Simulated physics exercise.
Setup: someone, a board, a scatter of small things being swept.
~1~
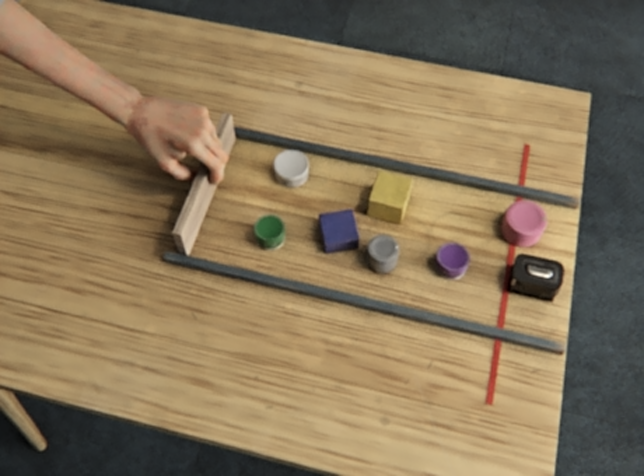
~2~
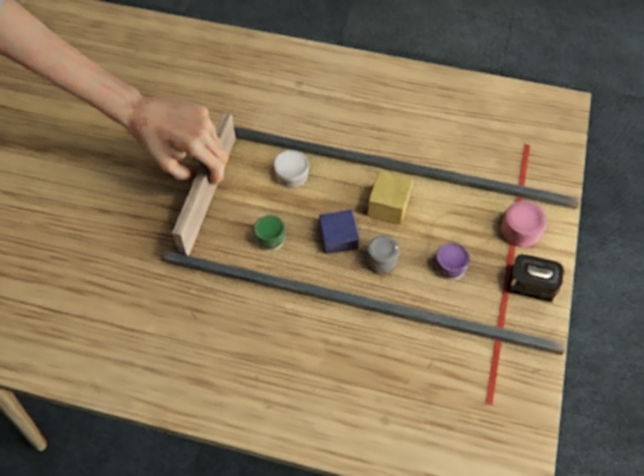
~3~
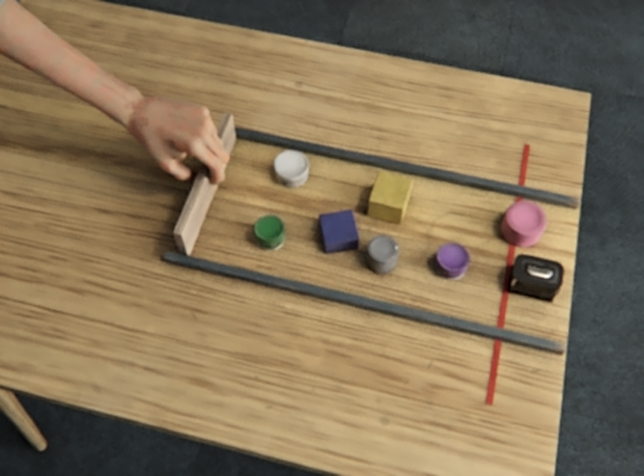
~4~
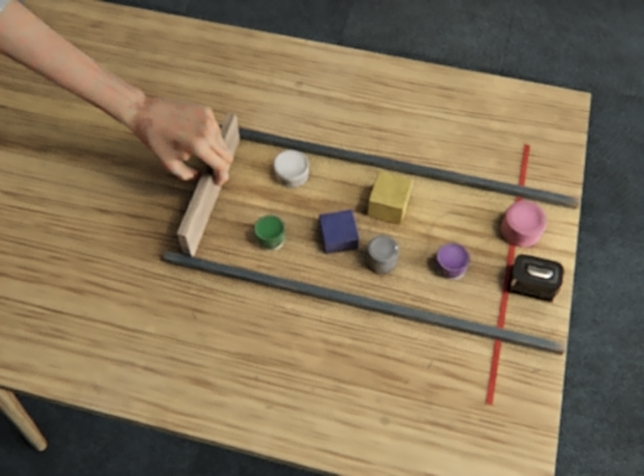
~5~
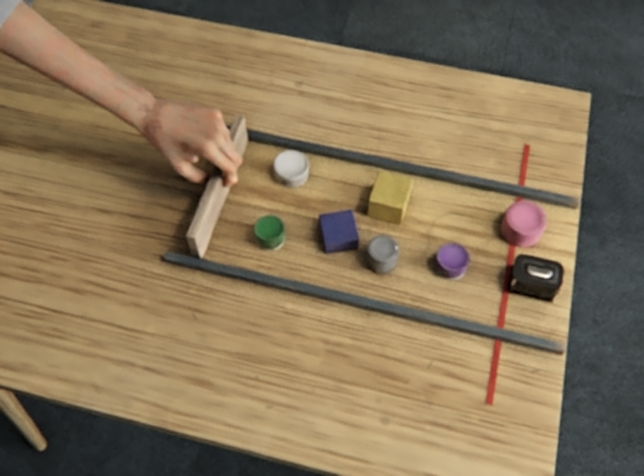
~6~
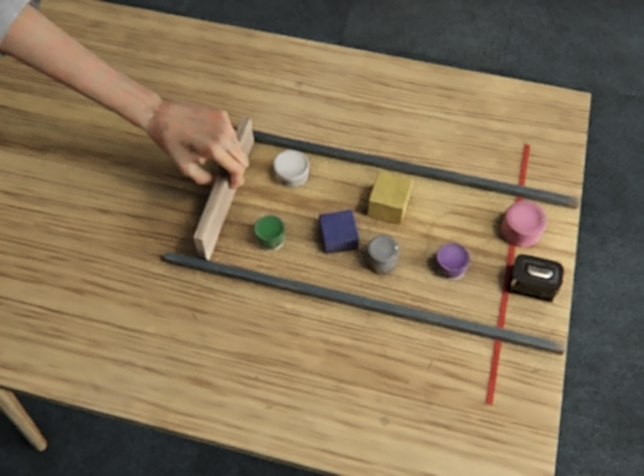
Hand holding a wooden board upright, then sliding it slightly right between two dark rails toward small scattered pots and blocks.
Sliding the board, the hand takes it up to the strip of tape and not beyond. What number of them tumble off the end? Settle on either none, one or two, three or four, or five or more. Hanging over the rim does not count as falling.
The number that falls off comes to one or two.
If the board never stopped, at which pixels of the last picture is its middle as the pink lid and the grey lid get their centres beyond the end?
Middle approx. at (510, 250), then approx. at (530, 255).
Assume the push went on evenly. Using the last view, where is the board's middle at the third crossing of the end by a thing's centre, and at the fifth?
Its middle is near (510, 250) and then near (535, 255).
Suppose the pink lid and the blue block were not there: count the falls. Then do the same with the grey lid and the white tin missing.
The first try gives 1, the second gives 1.
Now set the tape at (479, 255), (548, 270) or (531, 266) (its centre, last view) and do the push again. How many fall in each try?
Try 1: 1; try 2: 5; try 3: 4.
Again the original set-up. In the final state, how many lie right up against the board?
3 touch it.
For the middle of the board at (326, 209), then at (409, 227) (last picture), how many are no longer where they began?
Answer - first 3, then 6.
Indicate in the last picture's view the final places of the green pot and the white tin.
Going in order: First (522, 302), then (537, 211).
A little later, none off yet; black case at rest near (535, 277); pink lid at rest near (524, 224); purple pot at rest near (452, 262).
When it is over, the number that fall off is one or two; down, purple pot and black case.
